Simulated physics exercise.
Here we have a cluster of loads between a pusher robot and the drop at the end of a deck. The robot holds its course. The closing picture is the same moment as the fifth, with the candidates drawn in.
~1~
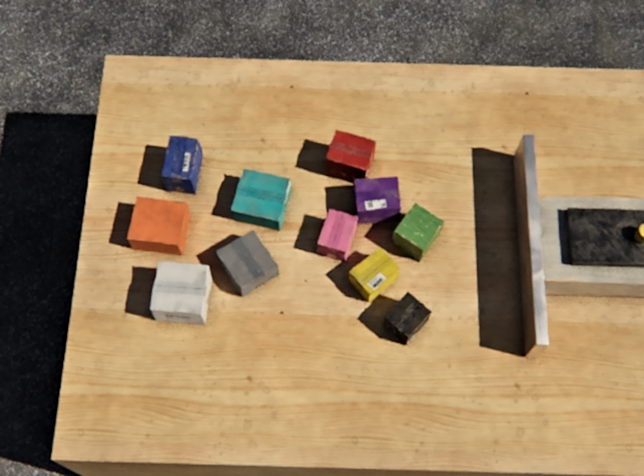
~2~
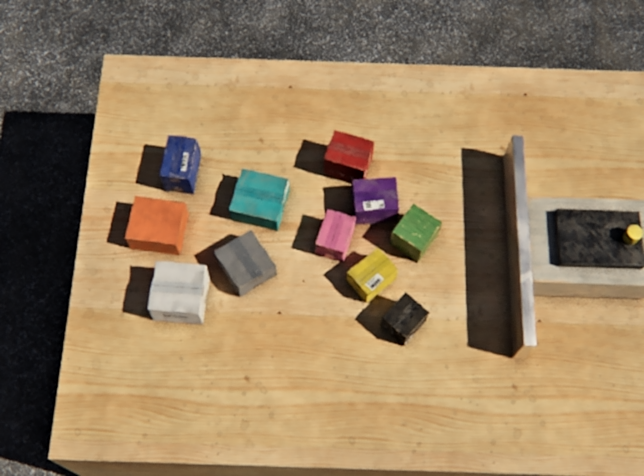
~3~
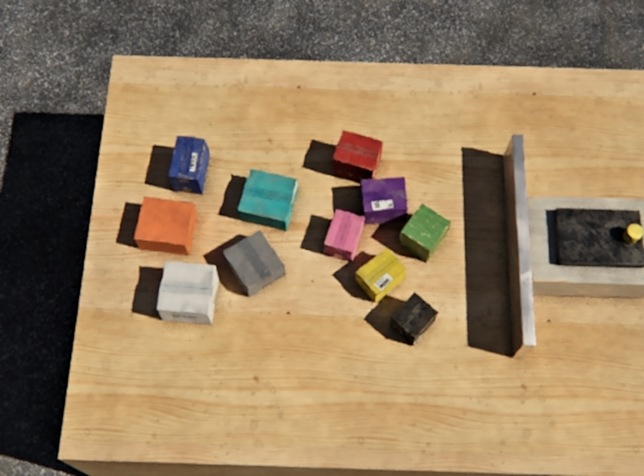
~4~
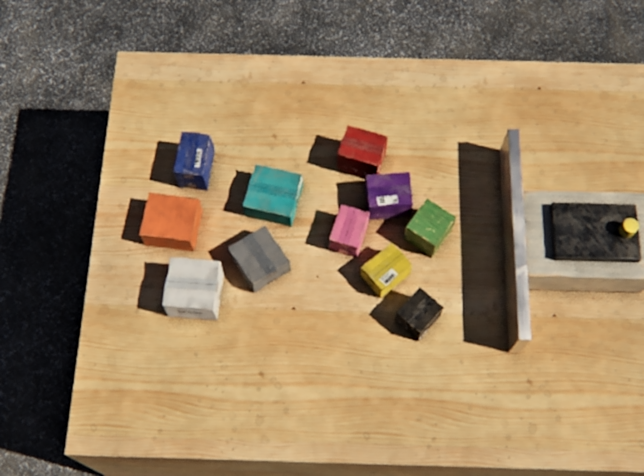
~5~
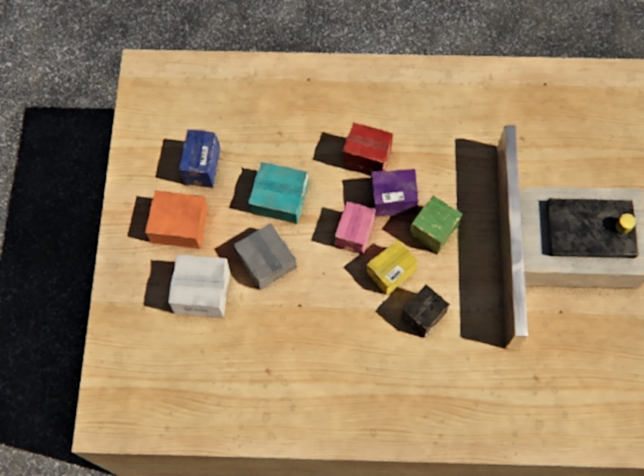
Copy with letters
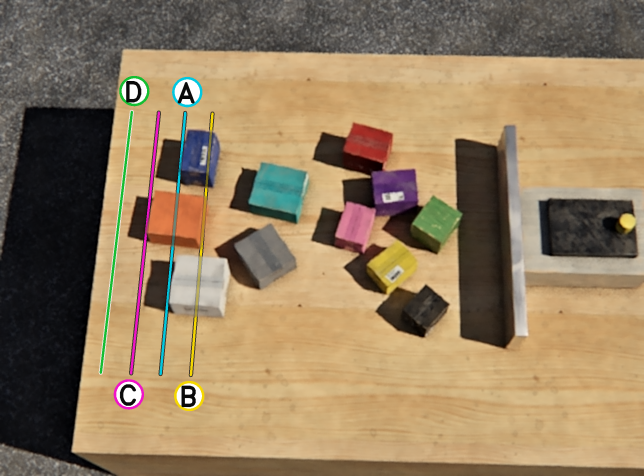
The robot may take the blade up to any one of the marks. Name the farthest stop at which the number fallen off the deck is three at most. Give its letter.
As far as mark A.
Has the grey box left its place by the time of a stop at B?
Yes.
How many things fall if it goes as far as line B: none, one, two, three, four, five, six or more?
The count is none.
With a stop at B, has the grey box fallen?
No.
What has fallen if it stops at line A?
The orange crate.
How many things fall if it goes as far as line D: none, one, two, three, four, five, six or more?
Six or more.
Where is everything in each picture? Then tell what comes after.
In the first picture, turquoise parcel (262, 200); yellow parcel (374, 275); grey box (248, 264).
In the second picture, robot (593, 238); red parcel (349, 159).
In the third picture, robot (593, 237); orange crate (166, 226).
In the fourth picture, robot (589, 231); blue parcel (195, 161).
In the fifth picture, robot (586, 227); pink parcel (355, 228); purple box (394, 193); turquoise parcel (280, 193).
On the copy, A at (174, 236); B at (202, 237); C at (146, 236); D at (117, 235).
On A. First, robot (461, 224); red parcel (362, 146); black box (367, 322).
Then, robot (337, 222); orange crate (162, 216); blue parcel (179, 138).
Finally, robot (240, 219); orange crate over the edge; blue parcel (116, 125); one fallen.
By contrast, B is within the limit but short; C drops six; D drops nine.
